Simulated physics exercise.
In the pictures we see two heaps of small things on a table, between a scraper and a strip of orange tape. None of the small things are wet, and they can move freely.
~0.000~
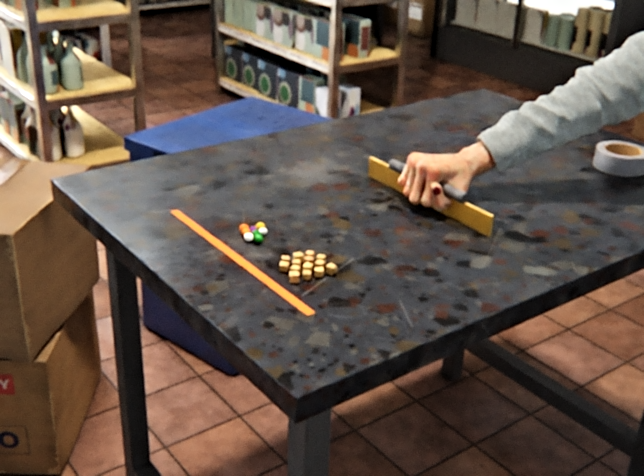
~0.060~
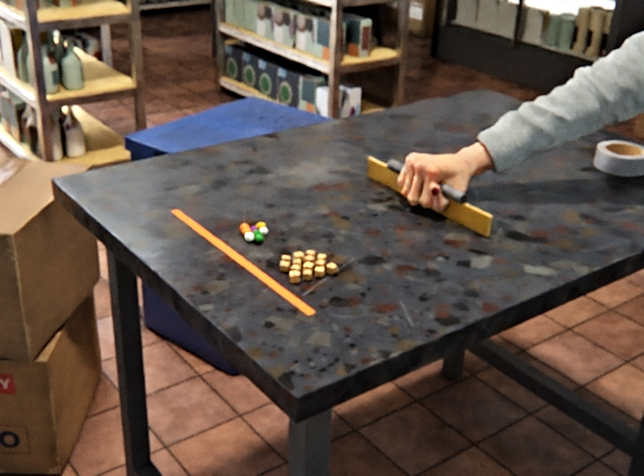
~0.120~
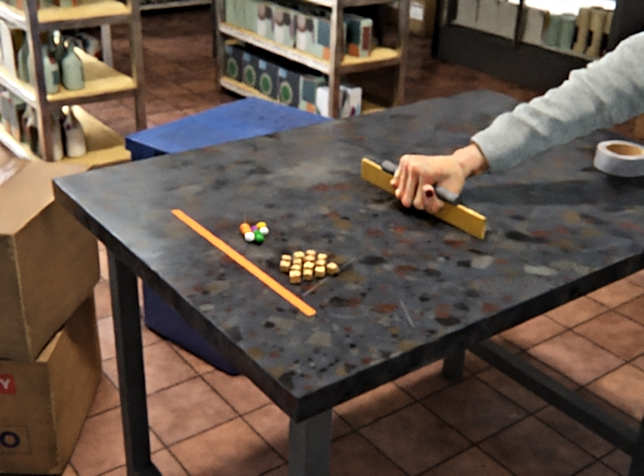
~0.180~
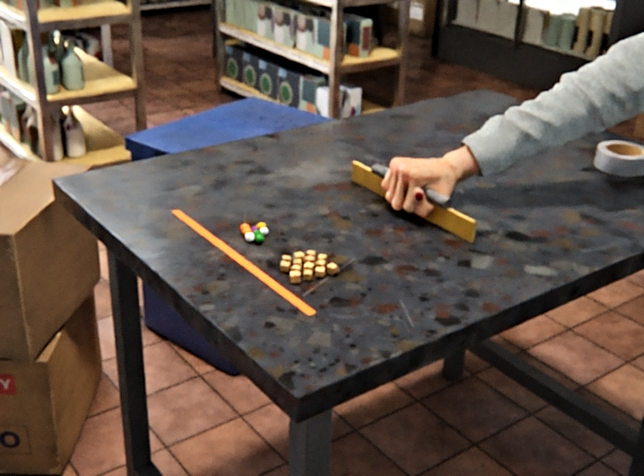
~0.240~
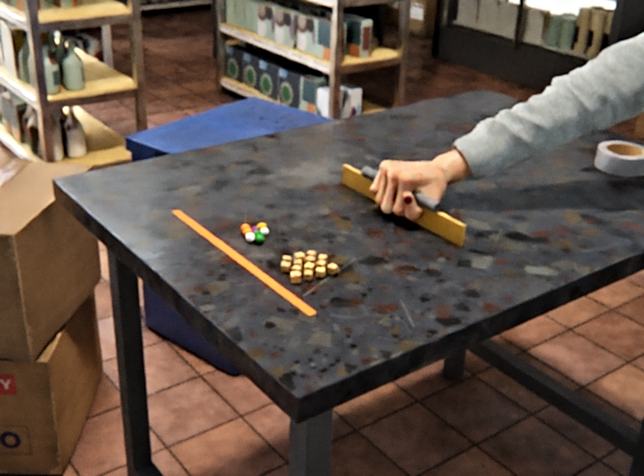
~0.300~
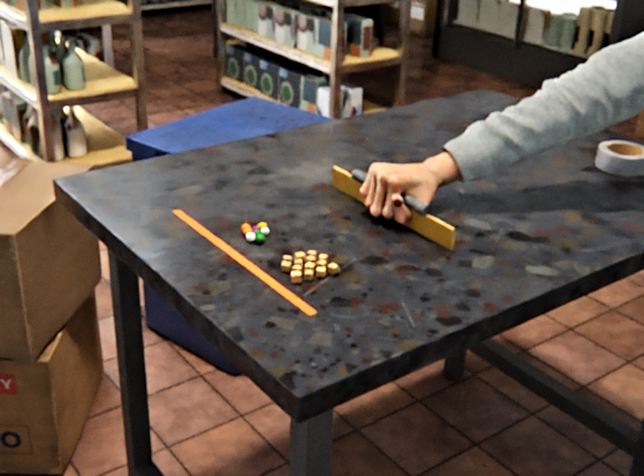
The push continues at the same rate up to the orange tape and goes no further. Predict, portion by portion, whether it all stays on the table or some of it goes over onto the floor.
I expect that the front portion all stays on the table, the back portion sends some over onto the floor.
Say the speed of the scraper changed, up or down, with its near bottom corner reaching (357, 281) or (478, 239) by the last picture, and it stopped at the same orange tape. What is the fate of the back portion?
With the first corner spot it partly goes over, while with the second it stays put completely.
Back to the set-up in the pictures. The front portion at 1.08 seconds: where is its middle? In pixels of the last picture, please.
I'd place its centre close to (245, 283).
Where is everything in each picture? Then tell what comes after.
The first frame shows scraper near (482, 220), at rest; orange tape near (180, 215), well back from the edge; edge at (166, 282); front portion near (308, 268), a few small wooden cubes; back portion near (256, 234), a few round plastic beads.
The second frame shows scraper near (480, 221); back portion near (257, 234).
The third frame shows scraper near (474, 223); front portion near (309, 268).
The fourth frame shows scraper near (464, 226); back portion near (257, 234).
The fifth frame shows scraper near (454, 230); front portion near (309, 268).
The sixth frame shows scraper near (443, 233); orange tape near (182, 215); edge at (168, 281); front portion near (310, 268); back portion near (258, 234).
After 0.68 s, scraper still moving, near (314, 217); front portion all on the table, its front near (296, 277); back portion all on the table, its front near (251, 237).
After 1.08 s, scraper stopped at the orange tape; front portion all on the table, its front near (239, 290); back portion all on the table, its front near (195, 252).
After 1.36 s, scraper stopped at the orange tape; front portion all on the table, its front near (237, 291); back portion a little over the edge.
In the end (1.7 s), scraper stopped at the orange tape; front portion all on the table, its front near (237, 291); back portion the whole lot over the edge.
